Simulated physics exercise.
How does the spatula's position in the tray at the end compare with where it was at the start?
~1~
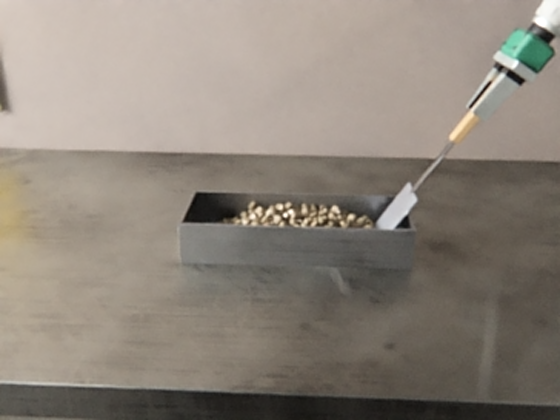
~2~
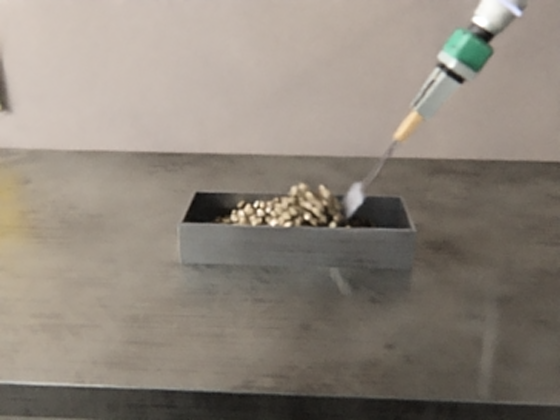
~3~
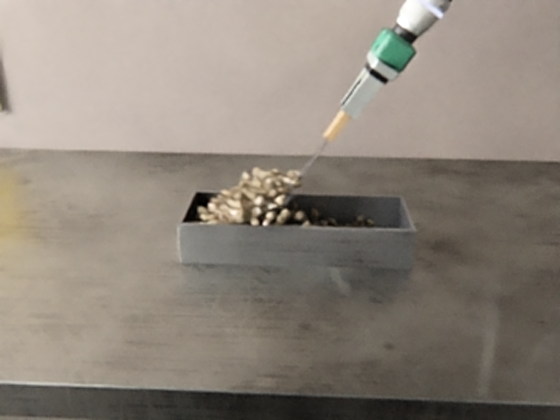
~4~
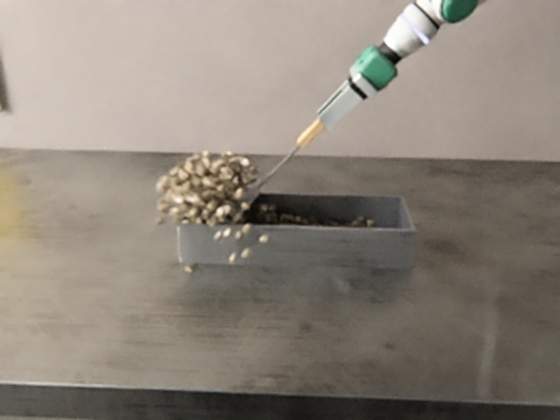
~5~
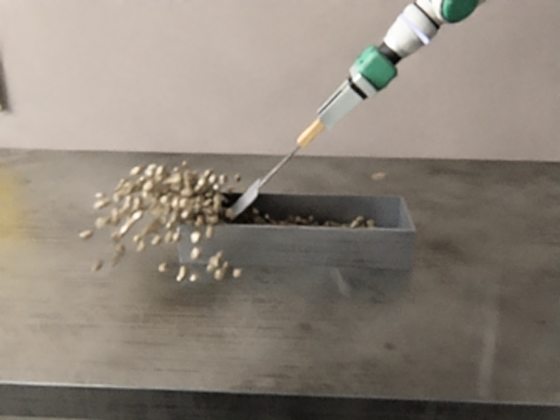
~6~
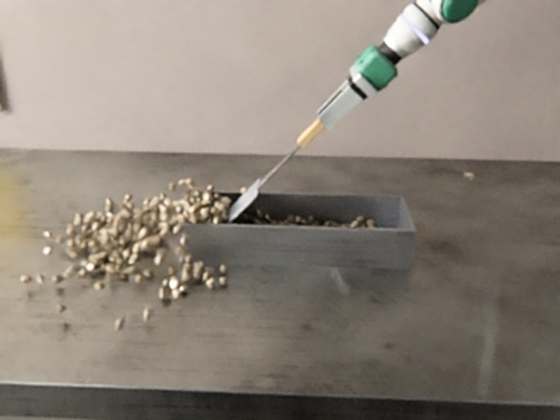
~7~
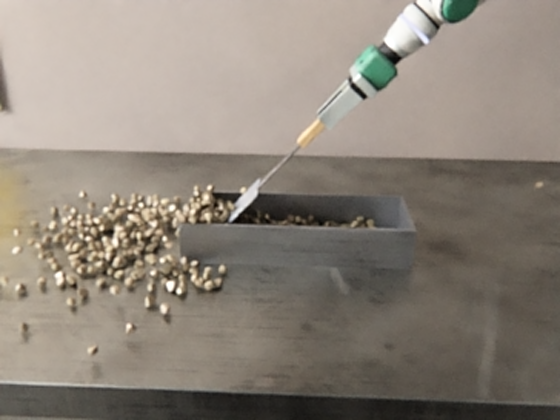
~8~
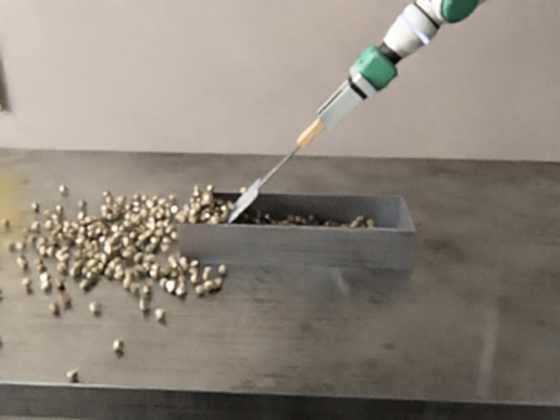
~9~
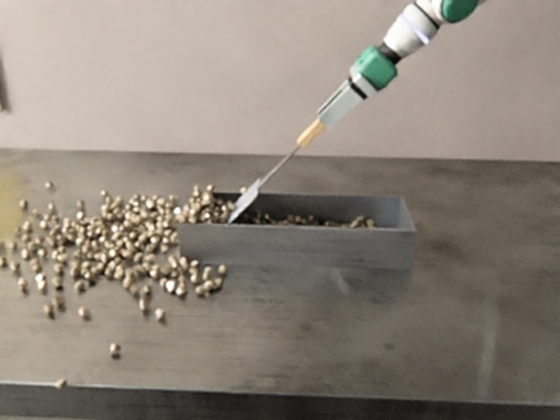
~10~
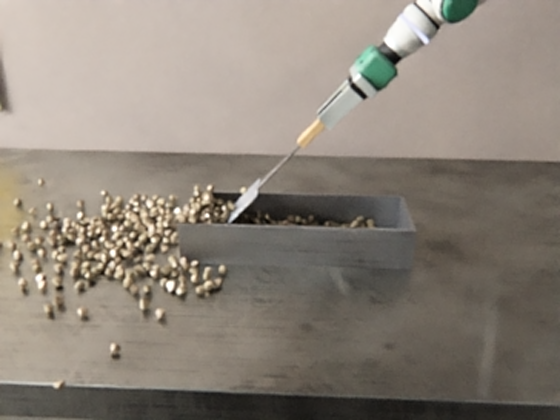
At the start the spatula is at the right end of the tray, and at the end it rests near the left end.
On a dark grey tabletop before a plain pale wall, seen from a fixed spot in front and slightly above, a long grey tray holds a heap of small golden-beige pebbles. A white and green robot arm reaches in from the upper right, holding a spatula at the tray's right end. The spatula sweeps left, piling the pebbles up against the left end. It then stops, and a large clump spills over the rim and scatters across the table. The pebbles settle widely to the left, some remain in the tray, and the spatula stays still.
